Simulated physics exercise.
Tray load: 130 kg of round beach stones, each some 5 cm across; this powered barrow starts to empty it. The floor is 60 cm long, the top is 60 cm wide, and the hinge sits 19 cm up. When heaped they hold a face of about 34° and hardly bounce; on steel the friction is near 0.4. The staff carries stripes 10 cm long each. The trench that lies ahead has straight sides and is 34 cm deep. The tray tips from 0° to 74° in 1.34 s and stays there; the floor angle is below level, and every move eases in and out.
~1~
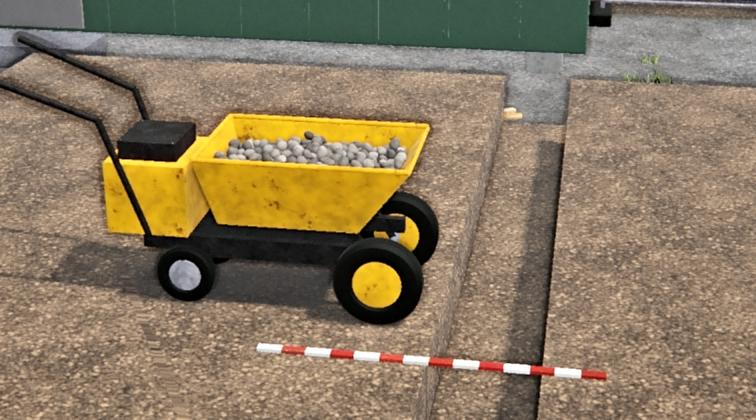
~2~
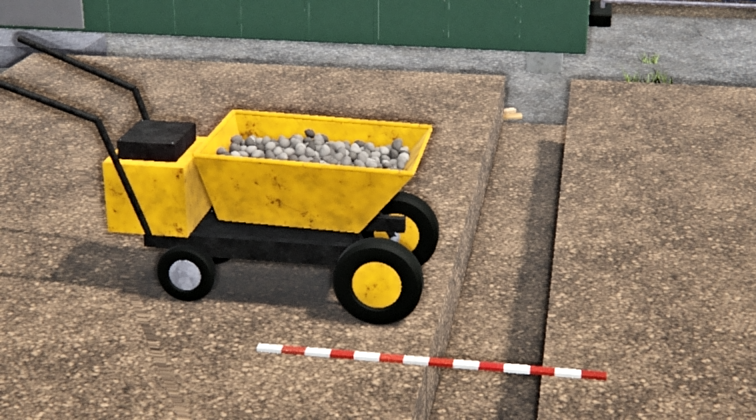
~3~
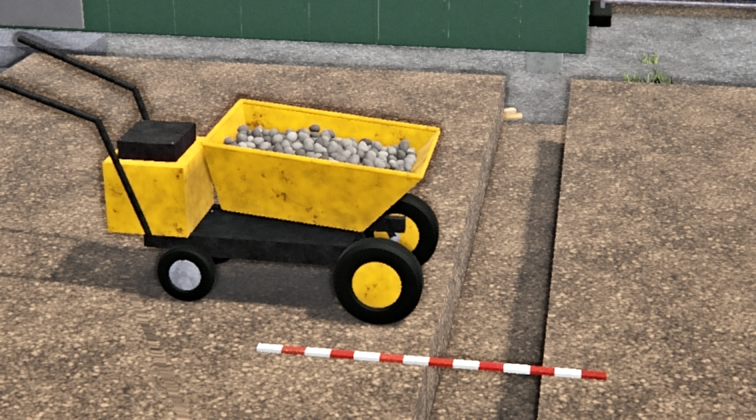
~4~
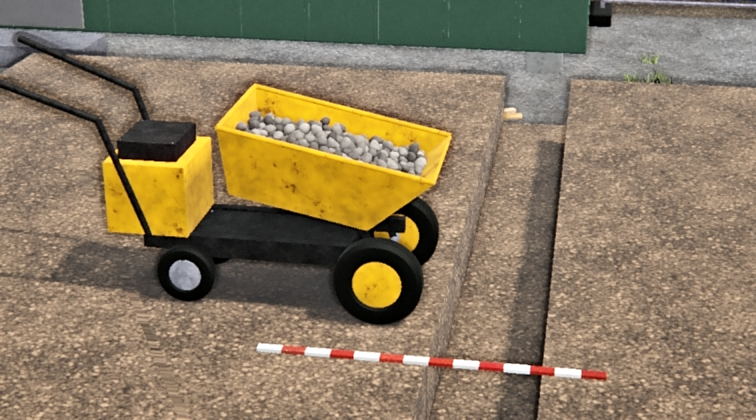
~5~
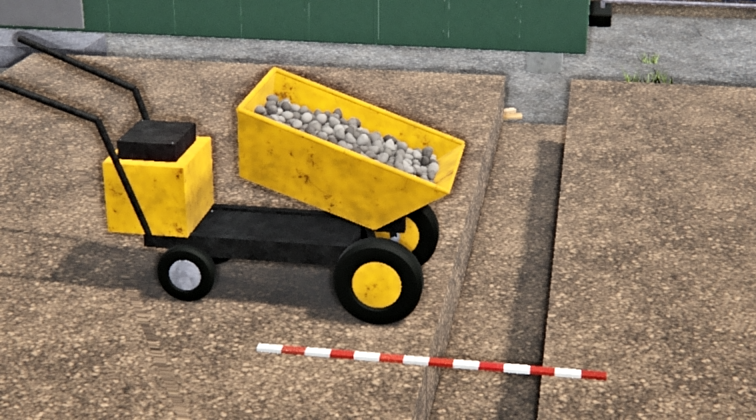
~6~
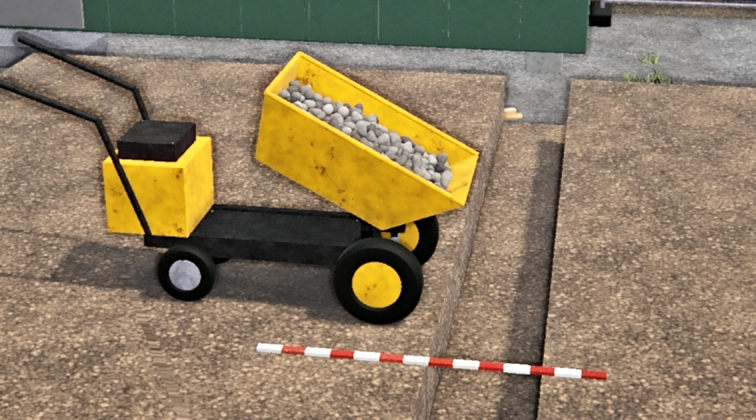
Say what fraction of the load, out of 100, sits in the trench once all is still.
About 41 out of 100.
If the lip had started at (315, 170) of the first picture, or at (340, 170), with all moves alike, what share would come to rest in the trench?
About 100 and 100 per cent.
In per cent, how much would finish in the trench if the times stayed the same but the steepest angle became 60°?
Then about 50 per cent.
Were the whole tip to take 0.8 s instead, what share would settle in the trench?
That would give about 35 percent.
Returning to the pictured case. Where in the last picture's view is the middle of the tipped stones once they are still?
The resting stones are centred at roughly (576, 306).
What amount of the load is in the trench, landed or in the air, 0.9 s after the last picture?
About 20%.
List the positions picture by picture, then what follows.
In the first picture, the tray is at 0°, its lip at (409, 173); the top of the load is at (333, 149).
The second picture shows lip at (412, 174), floor tilted 1°, highest stones at (321, 147).
The third picture shows lip at (421, 177), floor tilted 6°, highest stones at (273, 135).
The fourth picture shows lip at (433, 183), floor tilted 12°, highest stones at (279, 123).
The fifth picture shows lip at (448, 192), floor tilted 19°, highest stones at (282, 109).
The sixth picture shows lip at (463, 205), floor tilted 28°, highest stones at (295, 95).
Then, 0.4 s after the last picture the floor is at 63°, 99 % in the tray, 1 % in the trench; the foremost stones are at (521, 251).
Then, 0.9 s after the last picture the floor is at 74°, 38 % in the tray, 20 % in the trench, 43 % past the trench; the foremost stones are at (677, 312).
Then, 1.2 s after the last picture the floor is at 74°, 10 % in the tray, 31 % in the trench, 58 % past the trench; the foremost stones are past the picture's edge.
Then, 3.2 s after the last picture the floor is at 74°, 0 % in the tray, 41 % in the trench, 59 % past the trench; the foremost stones are past the picture's edge.
